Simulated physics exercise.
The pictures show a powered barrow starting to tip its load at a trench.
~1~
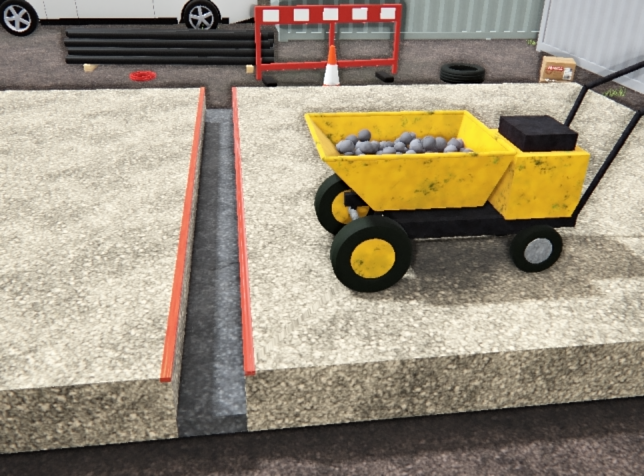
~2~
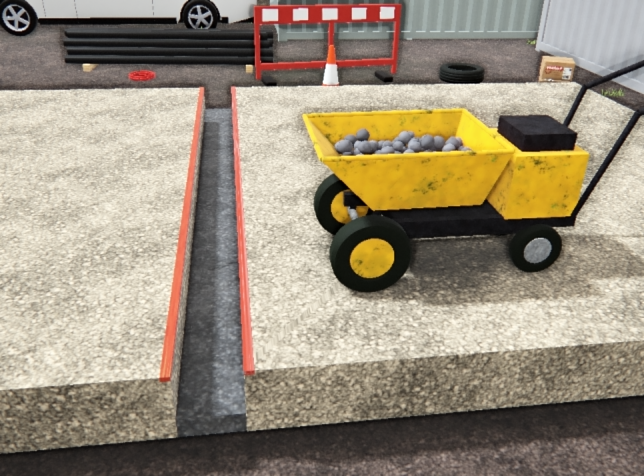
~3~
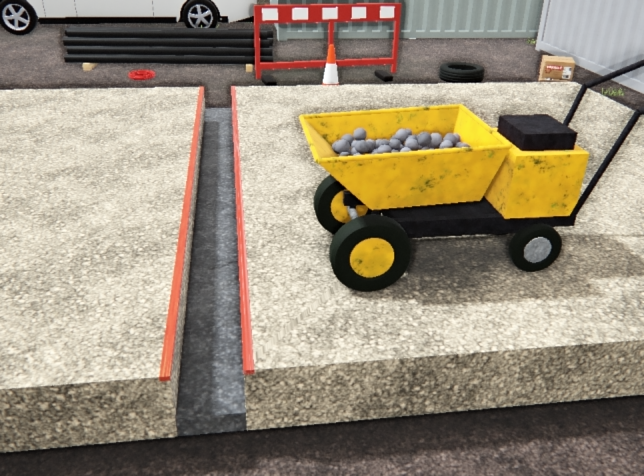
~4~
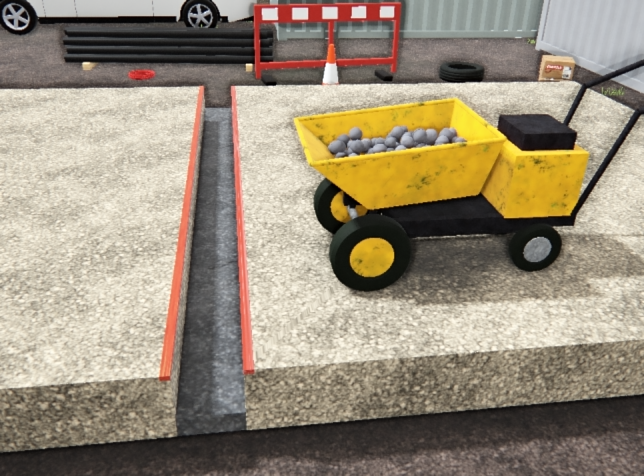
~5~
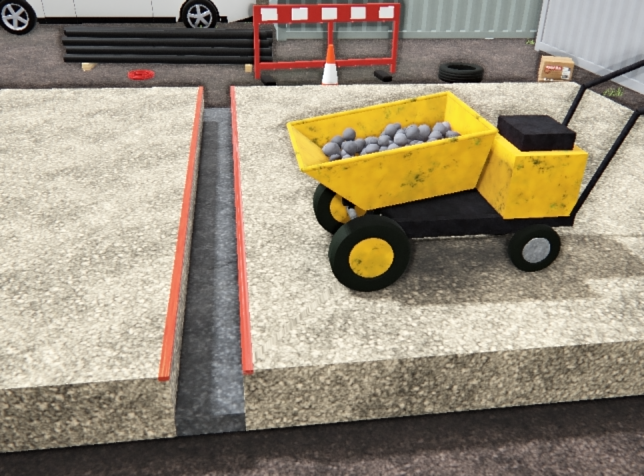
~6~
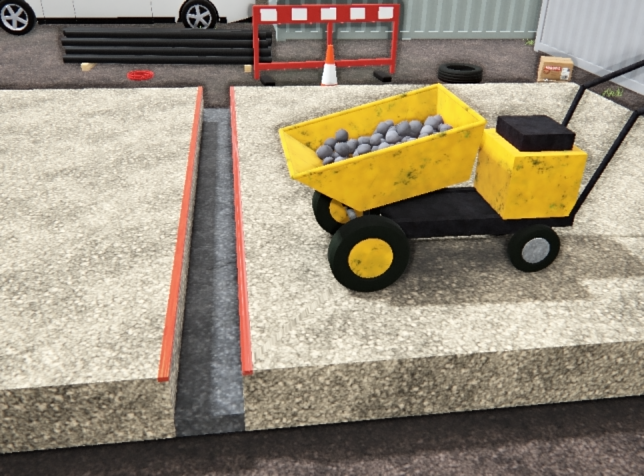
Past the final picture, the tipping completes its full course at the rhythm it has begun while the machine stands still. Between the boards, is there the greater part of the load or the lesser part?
Largely in.
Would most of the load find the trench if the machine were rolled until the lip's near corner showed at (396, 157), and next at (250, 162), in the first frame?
A minority; a minority.
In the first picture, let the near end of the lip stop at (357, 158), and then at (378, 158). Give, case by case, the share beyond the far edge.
The first spot gives roughly 0 %; the second gives roughly 0 %.
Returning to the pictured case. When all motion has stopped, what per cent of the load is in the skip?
It works out near 15 percent.
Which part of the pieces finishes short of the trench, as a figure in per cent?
0 percent.
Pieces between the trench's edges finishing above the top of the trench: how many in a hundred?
0 per cent or so.
Shortly afterwards, skip tipped steeply; the whole lot in the skip.
Next, skip tipped right over; near two thirds in the skip; a little short of the trench; near a third in or heaped over the trench.
Some moments later, skip tipped right over; near a quarter in the skip; the bulk in or heaped over the trench; only a few beyond it.
In the end, skip tipped right over; near a quarter in the skip; the bulk in or heaped over the trench; only a few beyond it.
